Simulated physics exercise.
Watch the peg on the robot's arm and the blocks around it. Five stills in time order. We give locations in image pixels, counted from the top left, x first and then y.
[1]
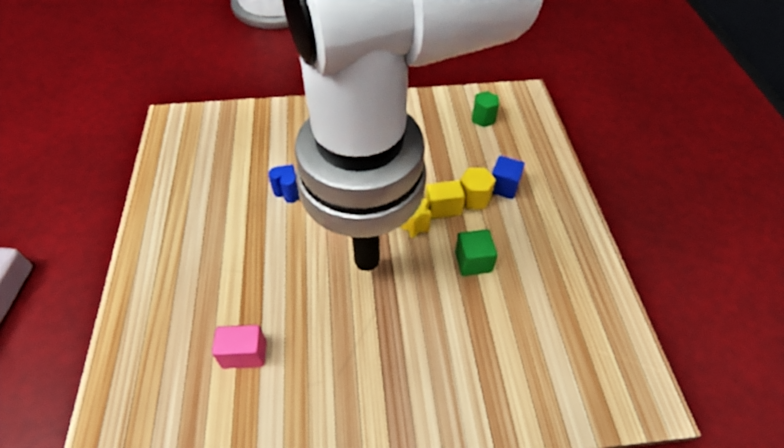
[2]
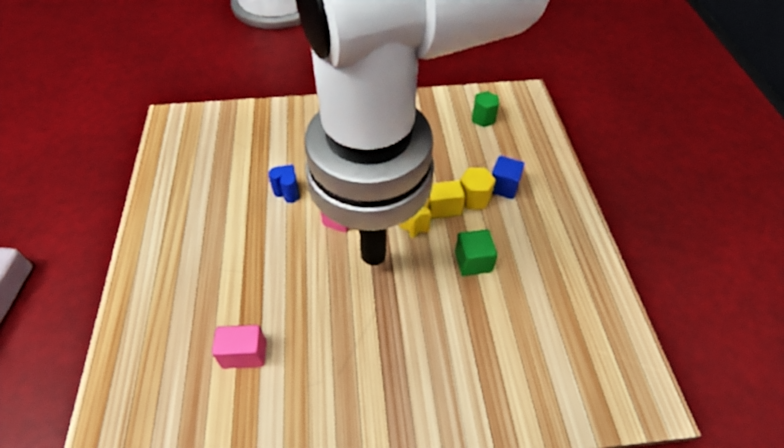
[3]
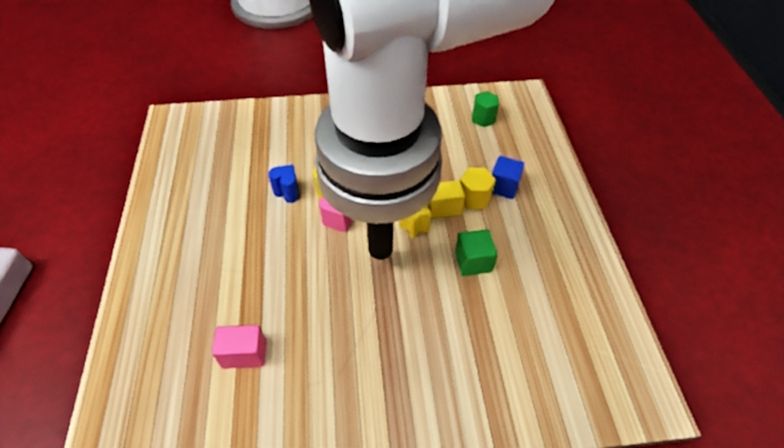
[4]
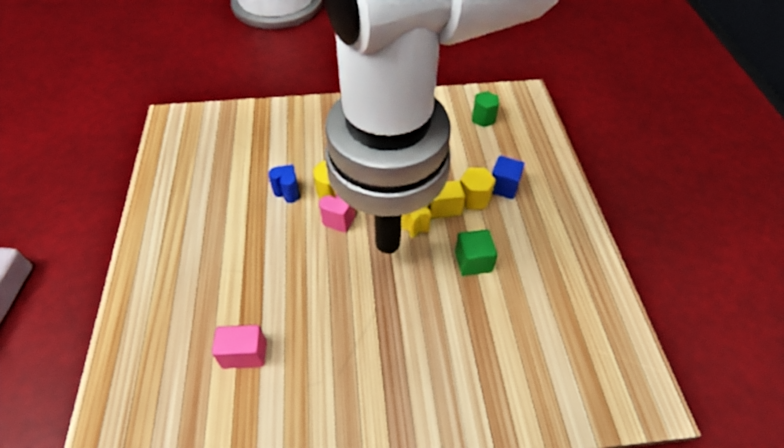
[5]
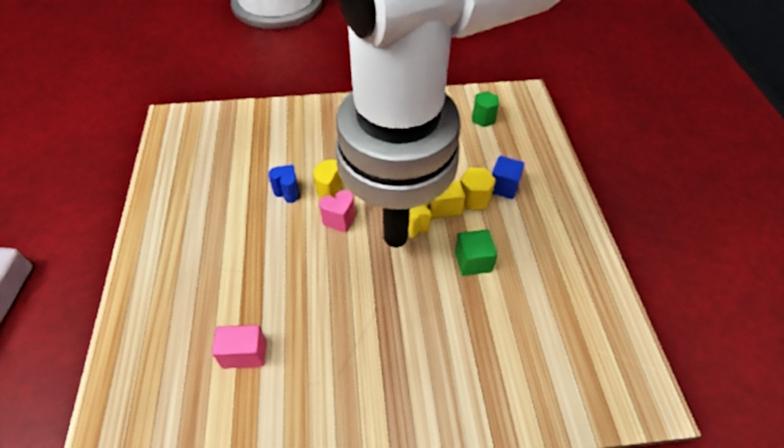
The footage shows a robot arm's dark peg moving slightly right and away from the viewer over a wooden board, gradually revealing a pink heart and a yellow block behind it, while the scattered coloured blocks stay still.
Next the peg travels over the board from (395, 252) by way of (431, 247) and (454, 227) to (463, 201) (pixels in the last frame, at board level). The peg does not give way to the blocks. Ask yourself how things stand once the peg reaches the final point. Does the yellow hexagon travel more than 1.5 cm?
Yes, that is how it ends up.
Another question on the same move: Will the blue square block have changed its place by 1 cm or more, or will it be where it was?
When the path is over, the blue square block has left its spot.
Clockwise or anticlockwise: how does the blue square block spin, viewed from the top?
Seen from above, its turn is clockwise.
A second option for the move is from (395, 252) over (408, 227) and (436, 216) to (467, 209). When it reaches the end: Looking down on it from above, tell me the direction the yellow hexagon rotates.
That block twists clockwise.
The first path, step by step. One third of the way, peg at (433, 234); nothing pushed yet.
Two thirds of the way, peg at (456, 213); nothing pushed yet.
At the end, peg at (465, 187); yellow oblong block at (443, 177), turned 50° anticlockwise; green square block in place; yellow hexagon at (482, 165); blue square block at (514, 162), turned 30° clockwise.
